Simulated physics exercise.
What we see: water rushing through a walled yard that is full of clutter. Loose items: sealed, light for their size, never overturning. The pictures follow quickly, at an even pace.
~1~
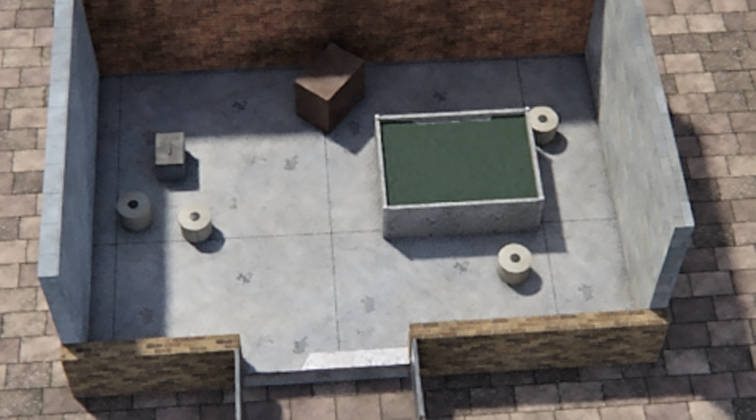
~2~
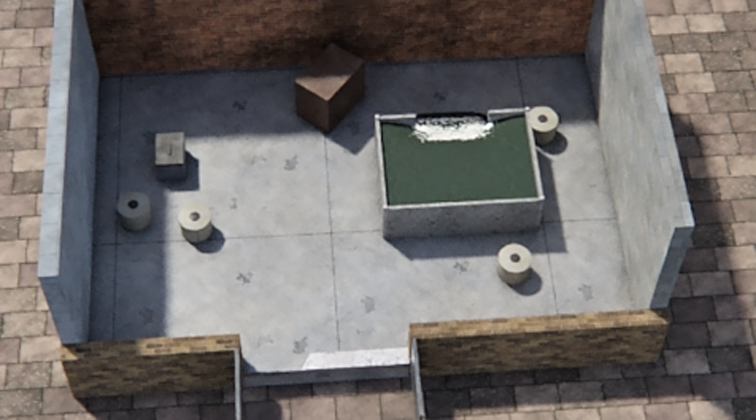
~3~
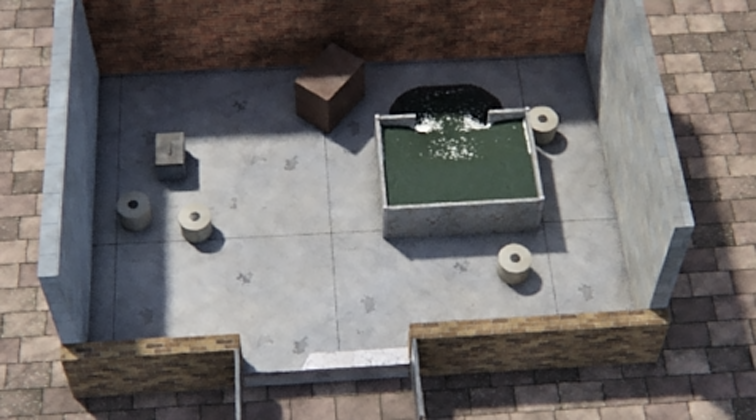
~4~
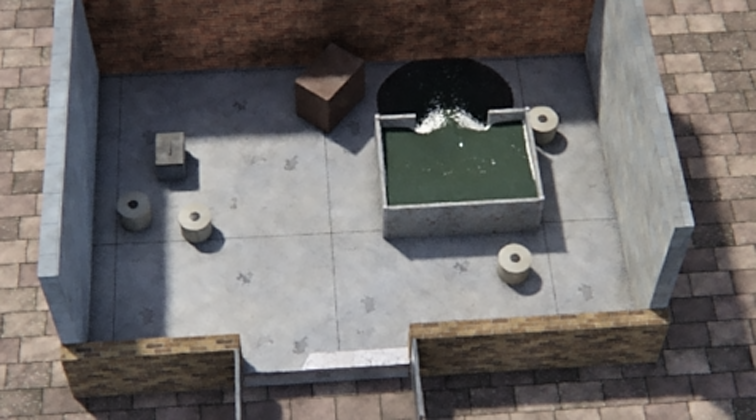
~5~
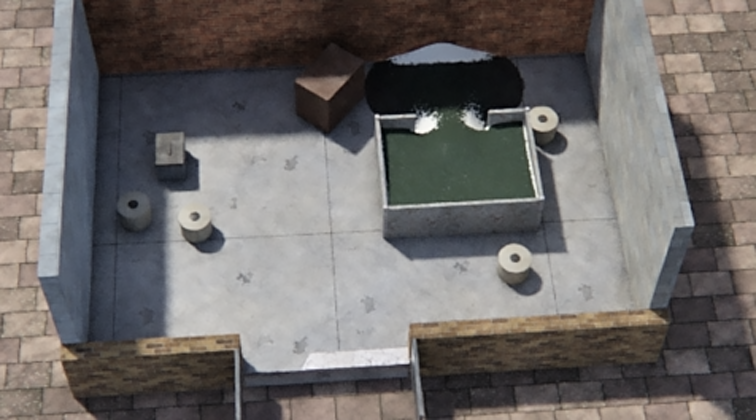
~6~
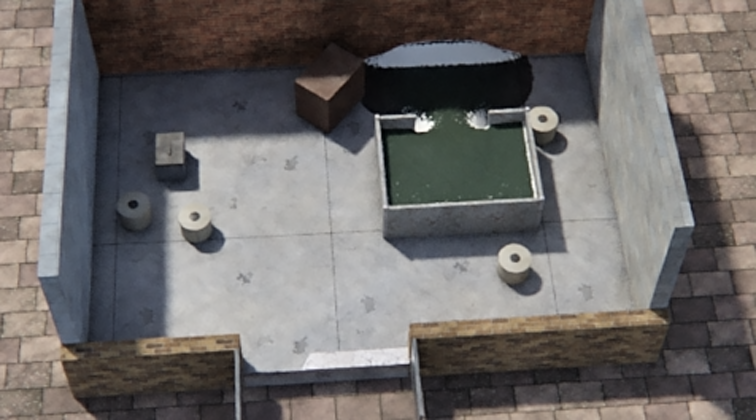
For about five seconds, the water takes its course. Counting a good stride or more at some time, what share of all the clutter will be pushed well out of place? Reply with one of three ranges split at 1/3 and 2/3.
Under 1/3.
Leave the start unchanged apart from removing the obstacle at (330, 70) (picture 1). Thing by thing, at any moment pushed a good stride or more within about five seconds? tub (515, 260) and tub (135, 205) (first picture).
Taking them in order, the first sits tight and the second travels far.
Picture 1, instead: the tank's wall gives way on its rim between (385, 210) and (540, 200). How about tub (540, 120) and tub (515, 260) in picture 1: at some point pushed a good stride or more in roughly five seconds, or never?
In order: Covered the distance, covered the distance.
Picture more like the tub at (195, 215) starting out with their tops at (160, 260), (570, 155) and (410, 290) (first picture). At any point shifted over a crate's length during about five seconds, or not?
Results - 1: Doesn't go far; 2: Ends up far away; 3: Doesn't go far.
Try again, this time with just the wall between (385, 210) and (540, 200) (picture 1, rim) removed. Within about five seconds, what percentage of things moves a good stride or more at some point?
About 40 %.
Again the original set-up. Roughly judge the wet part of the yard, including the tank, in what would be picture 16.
Roughly 35 %.
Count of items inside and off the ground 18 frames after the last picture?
That would be 0.
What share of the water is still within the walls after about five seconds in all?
Near 100 per cent.
A moment on, 0 of 5 are well off their spots; 0 afloat.
Next, 0 of 5 are well off their spots; 0 afloat.
Later, 0 of 5 are well off their spots; 0 afloat.
In the end, 0 of 5 are well off their spots, and 0 have been at some point; 0 afloat.
